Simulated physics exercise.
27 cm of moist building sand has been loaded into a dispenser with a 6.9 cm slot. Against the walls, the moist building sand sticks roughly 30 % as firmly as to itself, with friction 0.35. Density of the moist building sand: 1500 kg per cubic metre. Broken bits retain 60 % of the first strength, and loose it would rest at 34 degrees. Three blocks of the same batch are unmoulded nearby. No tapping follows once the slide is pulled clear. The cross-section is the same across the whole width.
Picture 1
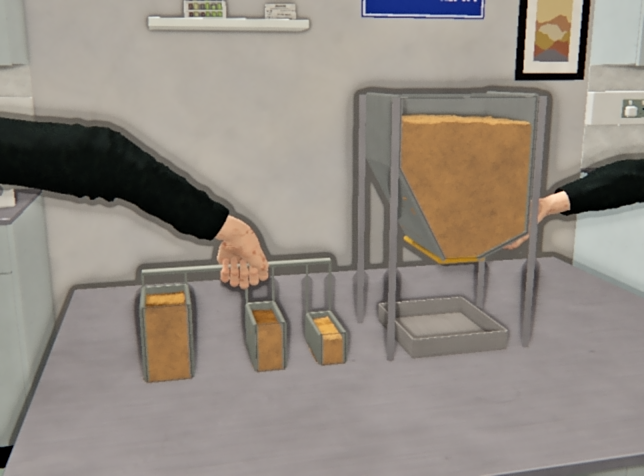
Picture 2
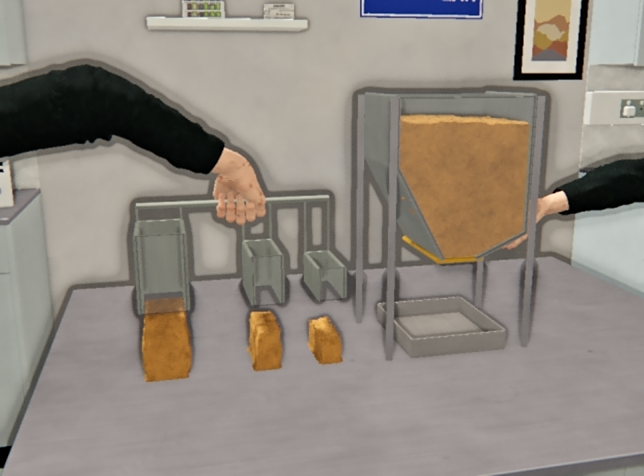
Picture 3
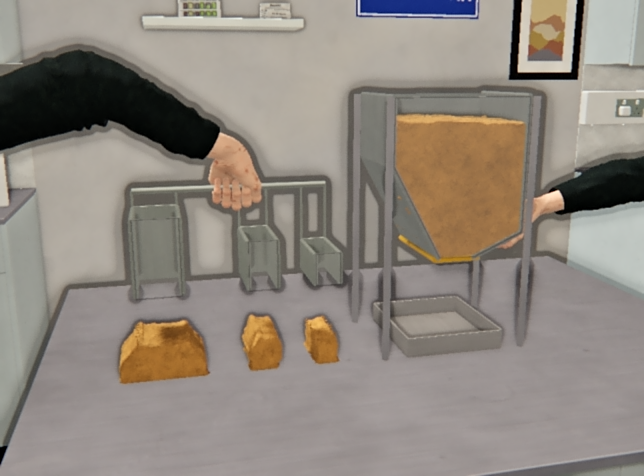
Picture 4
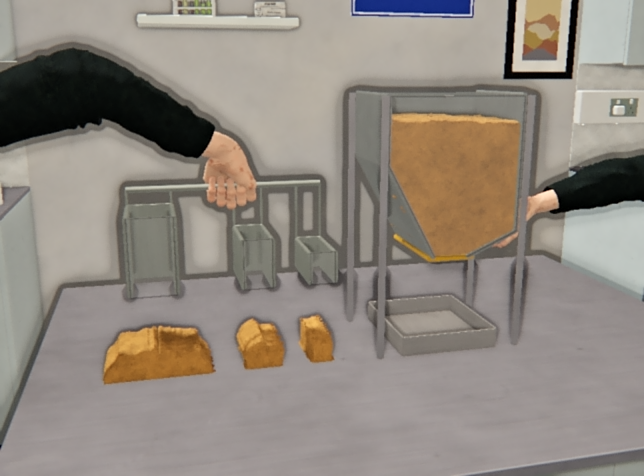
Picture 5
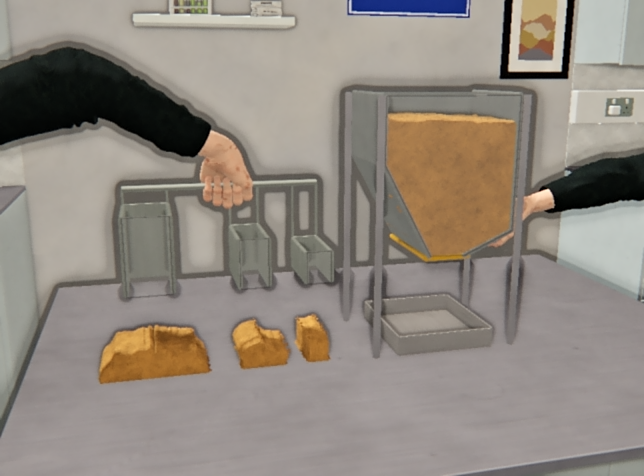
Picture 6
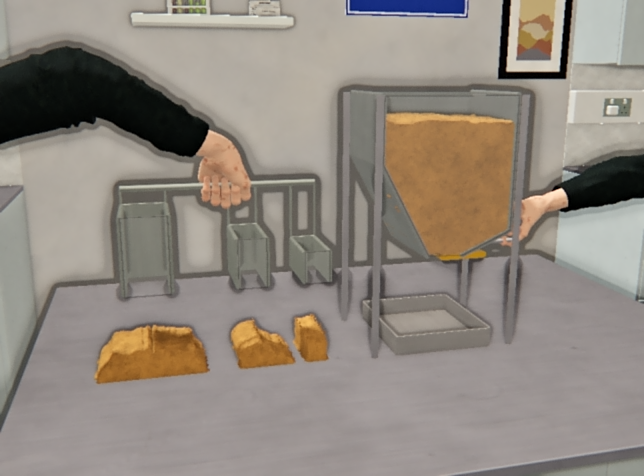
In a kitchen-like room with pale walls, a grey tabletop is seen from the front and slightly above, the view drifting slightly. A grey hopper of orange-brown sand stands on legs over a shallow tray at right, with three small sand-filled moulds at left. A dark-sleeved hand lifts the joined moulds, the uncovered blocks slump, the largest spreading most, and another hand at right shifts the yellow-edged slide beneath the hopper rightward.
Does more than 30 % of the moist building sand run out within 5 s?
Yes, my guess is it escapes.
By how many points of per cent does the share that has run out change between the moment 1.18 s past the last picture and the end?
45 percent.
Another 0.35 s on from the sixth picture, 6 % has run out.
Another 0.77 s on from the sixth picture, 30 % has run out.
Another 1.18 s on from the sixth picture, 54 % has run out.
Another 1.60 s on from the sixth picture, 77 % has run out.
Another 4.90 s on from the sixth picture, at the end, 100 % has run out.
